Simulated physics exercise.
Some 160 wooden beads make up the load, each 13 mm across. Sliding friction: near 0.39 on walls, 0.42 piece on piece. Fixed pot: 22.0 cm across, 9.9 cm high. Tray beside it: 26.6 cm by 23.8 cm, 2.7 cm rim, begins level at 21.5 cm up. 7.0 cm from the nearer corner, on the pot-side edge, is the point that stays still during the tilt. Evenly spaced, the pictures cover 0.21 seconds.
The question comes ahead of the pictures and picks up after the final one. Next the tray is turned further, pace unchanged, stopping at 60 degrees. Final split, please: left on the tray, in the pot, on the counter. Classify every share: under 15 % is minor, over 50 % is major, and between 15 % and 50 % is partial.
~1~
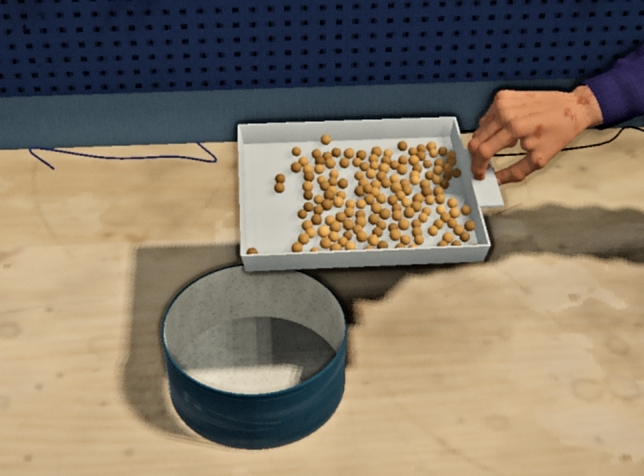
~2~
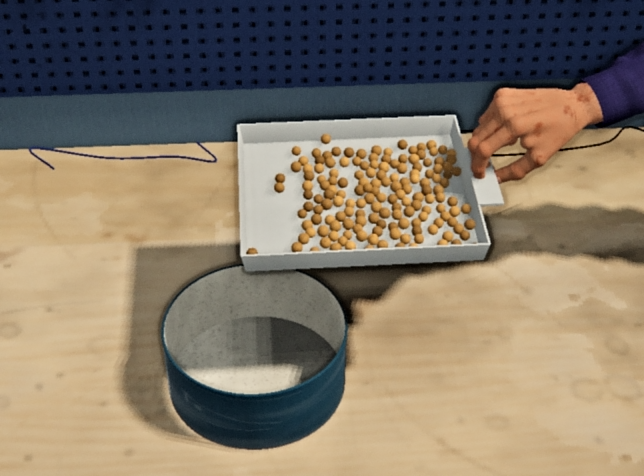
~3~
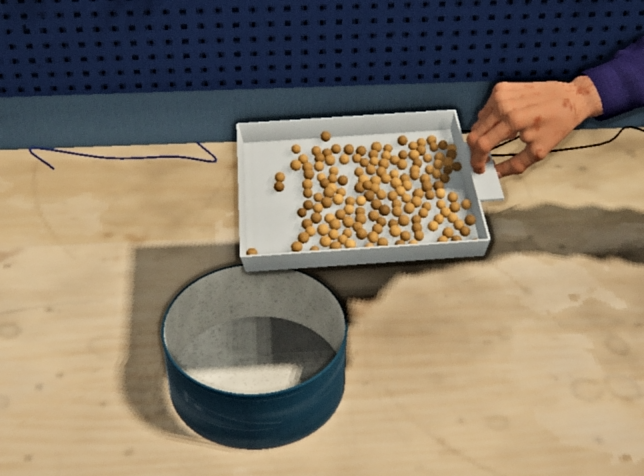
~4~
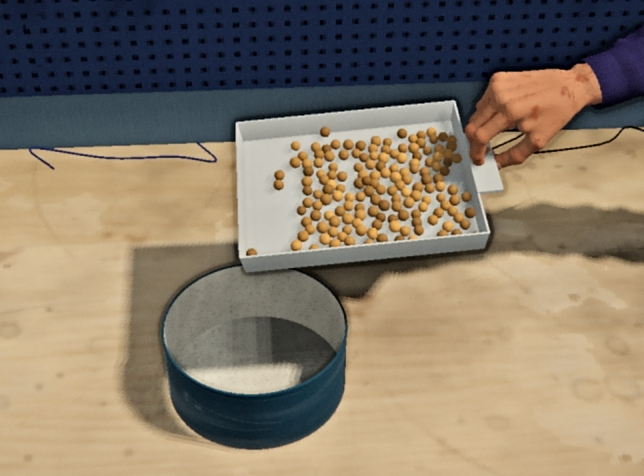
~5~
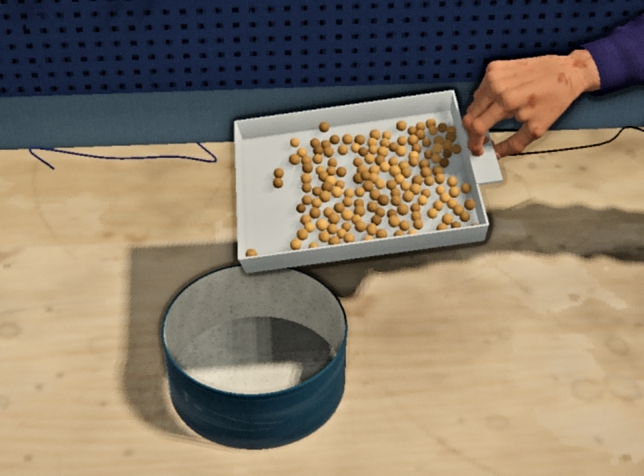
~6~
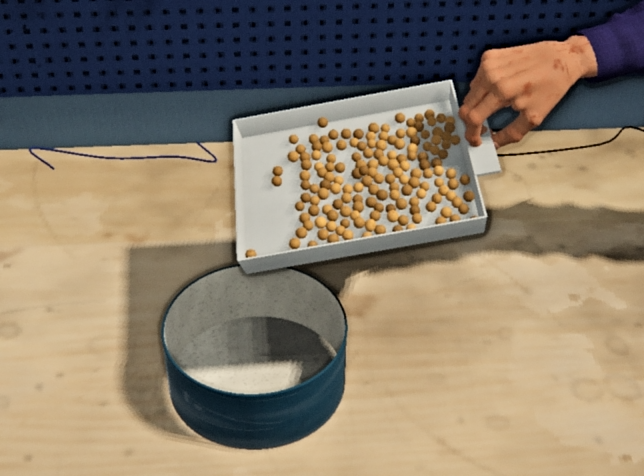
Tray: Major, pot: Minor, counter: Minor.
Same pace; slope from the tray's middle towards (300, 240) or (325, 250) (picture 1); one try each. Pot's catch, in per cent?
Some 5 and 5 per cent.
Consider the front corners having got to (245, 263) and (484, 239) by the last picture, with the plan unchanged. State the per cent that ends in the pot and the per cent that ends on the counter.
Pot 0; counter 0.
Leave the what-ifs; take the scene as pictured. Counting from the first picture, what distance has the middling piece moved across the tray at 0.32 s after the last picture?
7 cm.
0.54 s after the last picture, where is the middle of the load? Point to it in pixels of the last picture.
Look near (266, 193) in the last picture.
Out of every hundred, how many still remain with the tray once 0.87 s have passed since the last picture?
Close to 95 in a hundred.
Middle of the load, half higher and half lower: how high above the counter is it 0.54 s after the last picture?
Median height: Approx. 26 cm.
Then, 0.32 s after the last picture, tilt 35 degrees; the tray holds 100 %, the pot 0 %.
Then, 0.54 s after the last picture, tilt 51 degrees; the tray holds 100 %, the pot 0 %.
Then, 0.87 s after the last picture, tilt 60 degrees; the tray holds 95 %, the pot 0 %.
In the end, tray 95 %, pot 0 %, counter 5 %.
